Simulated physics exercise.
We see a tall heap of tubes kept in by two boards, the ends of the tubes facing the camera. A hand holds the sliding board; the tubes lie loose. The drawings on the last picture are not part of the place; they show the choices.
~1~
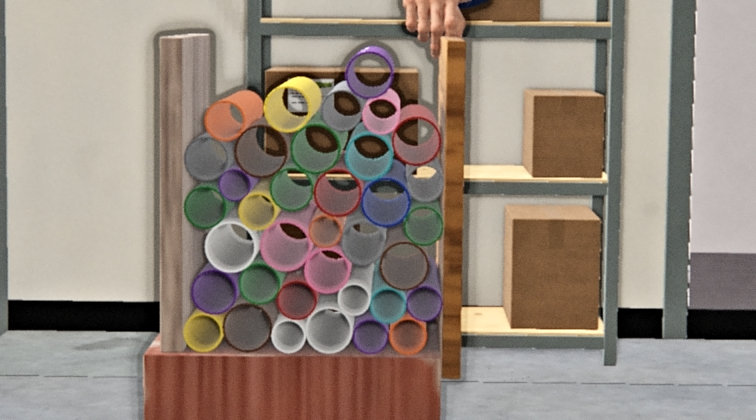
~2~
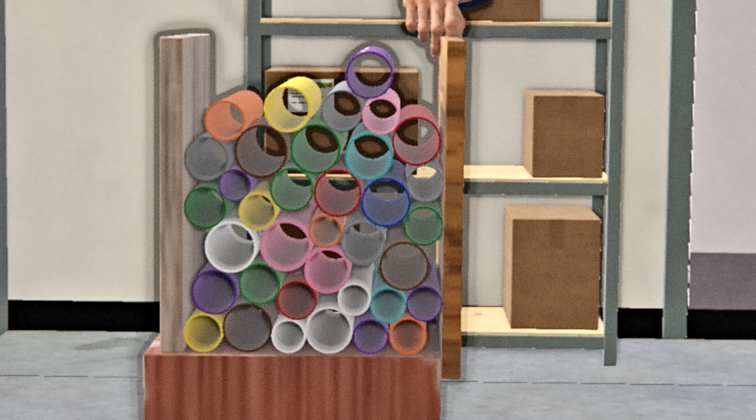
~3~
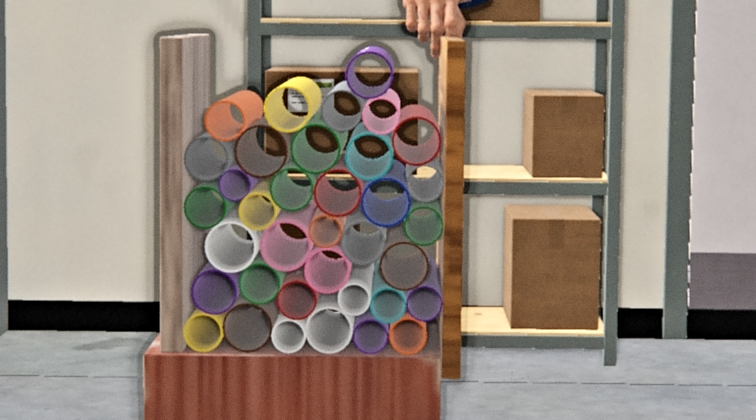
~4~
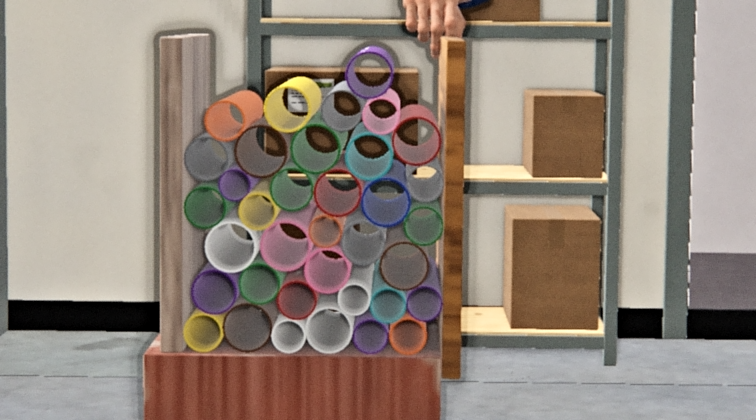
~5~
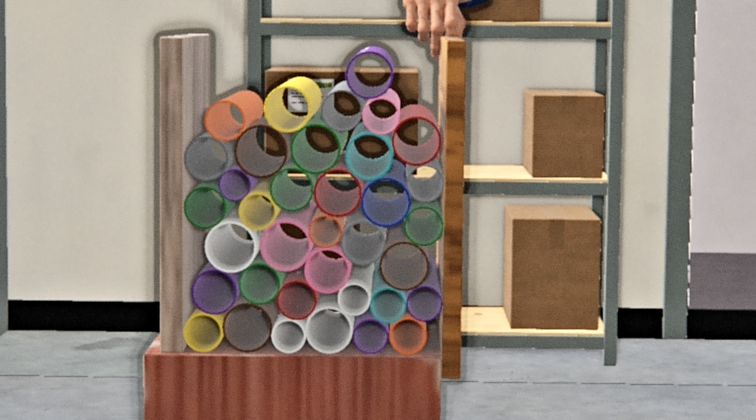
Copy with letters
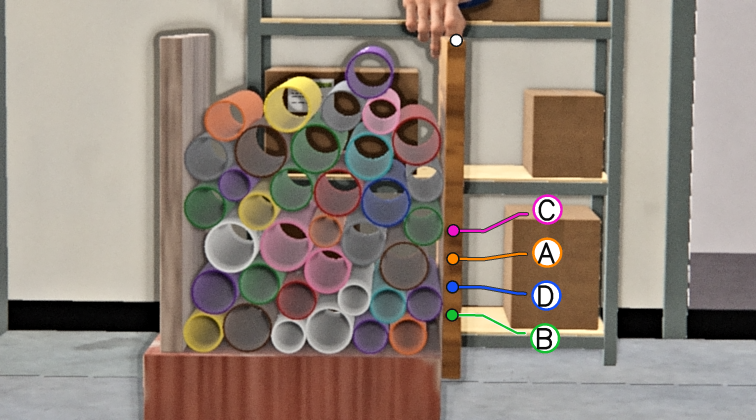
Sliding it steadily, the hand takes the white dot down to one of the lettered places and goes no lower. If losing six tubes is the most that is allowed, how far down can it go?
Mark C is as low as it can go.
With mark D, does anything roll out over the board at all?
Yes, at D.
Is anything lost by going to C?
At C: Yes.
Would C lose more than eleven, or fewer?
Fewer than eleven.
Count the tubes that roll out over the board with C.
With C, four.
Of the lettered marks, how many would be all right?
One of the four.
On the marked copy, A at (453, 259); B at (452, 315); C at (453, 230); D at (453, 287); the white dot at (456, 41).
Taking C. A third of the way, top of the board (445, 122).
Two thirds of the way, top of the board (444, 212).
When it is over, top of the board (443, 229), four out over the board.
As for the rest, A more than six out over the board; B more than six out over the board; D more than six out over the board.
